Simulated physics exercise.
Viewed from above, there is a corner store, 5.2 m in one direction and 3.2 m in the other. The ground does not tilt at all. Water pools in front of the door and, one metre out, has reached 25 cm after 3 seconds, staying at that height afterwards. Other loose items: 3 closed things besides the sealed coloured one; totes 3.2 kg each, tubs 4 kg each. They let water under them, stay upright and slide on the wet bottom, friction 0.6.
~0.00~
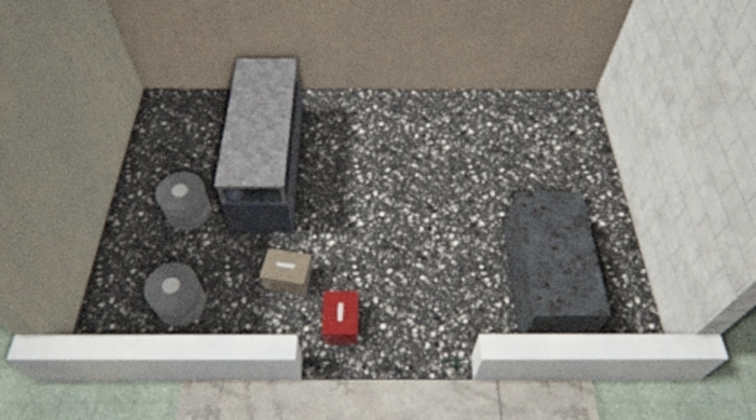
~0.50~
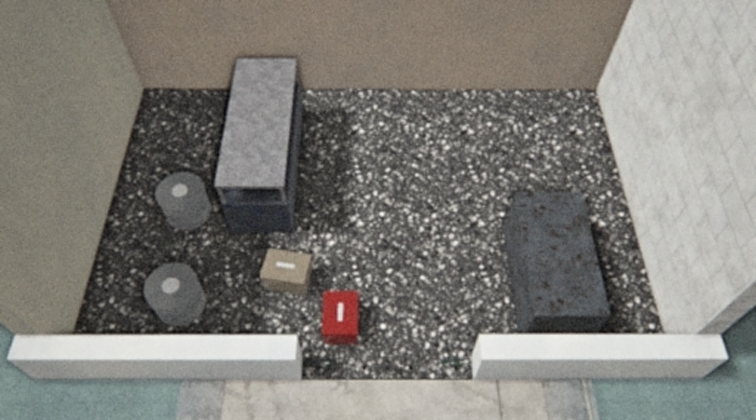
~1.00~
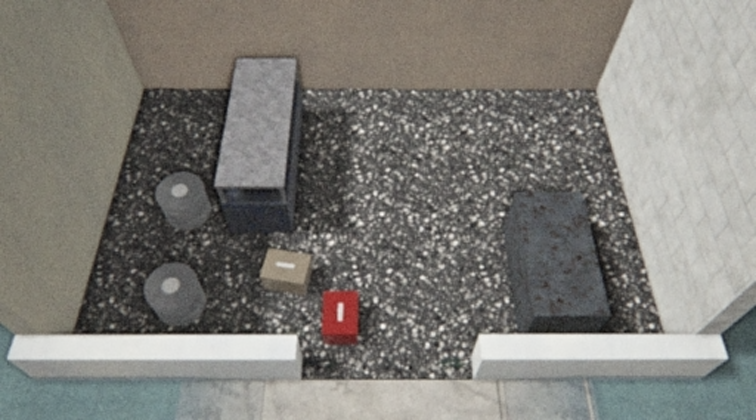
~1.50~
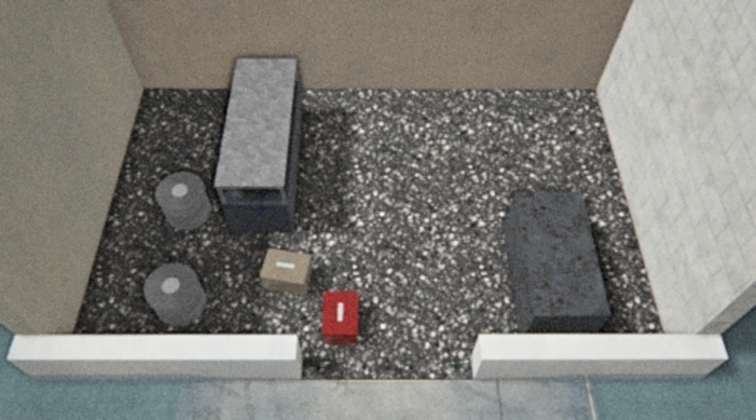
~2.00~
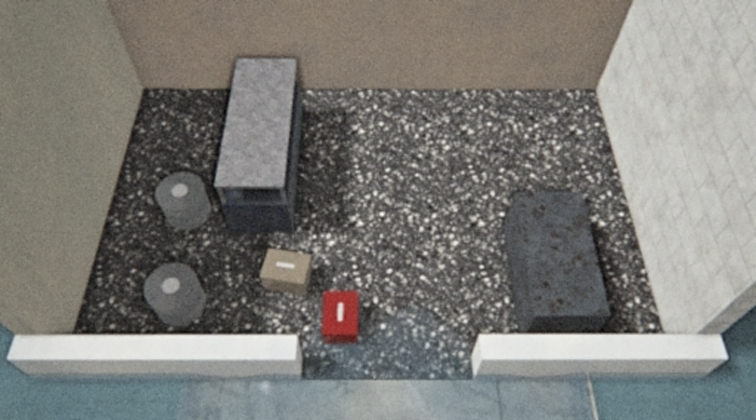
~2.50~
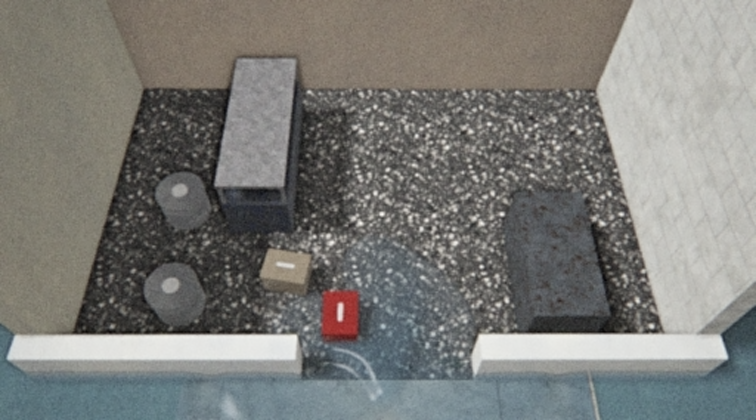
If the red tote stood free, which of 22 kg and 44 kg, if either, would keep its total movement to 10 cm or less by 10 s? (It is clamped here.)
Only 44 kg would.
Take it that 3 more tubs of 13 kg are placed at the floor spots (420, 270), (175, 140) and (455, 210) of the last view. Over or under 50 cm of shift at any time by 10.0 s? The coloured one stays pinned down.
One by one: Too far, not far enough and too far.
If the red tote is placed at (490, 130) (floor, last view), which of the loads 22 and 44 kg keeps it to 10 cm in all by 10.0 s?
It turns out that the heavier alone succeeds.
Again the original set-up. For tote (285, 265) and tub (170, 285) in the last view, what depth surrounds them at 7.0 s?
First about 12 cm, second about 6 cm.
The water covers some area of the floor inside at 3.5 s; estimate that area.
I'd estimate close to 5.5 m2.
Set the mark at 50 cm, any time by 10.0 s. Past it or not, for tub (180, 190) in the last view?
I'd say it falls below.
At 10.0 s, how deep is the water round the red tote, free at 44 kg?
Close to 11 cm deep.
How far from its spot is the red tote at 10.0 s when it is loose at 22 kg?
I'd put it at roughly 50 cm.
After 3.5 s the red tote would be 11 cm from its start with 22 kg and 0 cm from its start with 44 kg; 9 cm of water round it then.
After 4.5 s the red tote would be 40 cm from its start with 22 kg and 0 cm from its start with 44 kg; 8 cm of water round it then.
After 7.0 s the red tote would be 41 cm from its start with 22 kg and 0 cm from its start with 44 kg; 8 cm of water round it then.
After 10.0 s the red tote would be 53 cm from its start with 22 kg and 0 cm from its start with 44 kg; 11 cm of water round it then.
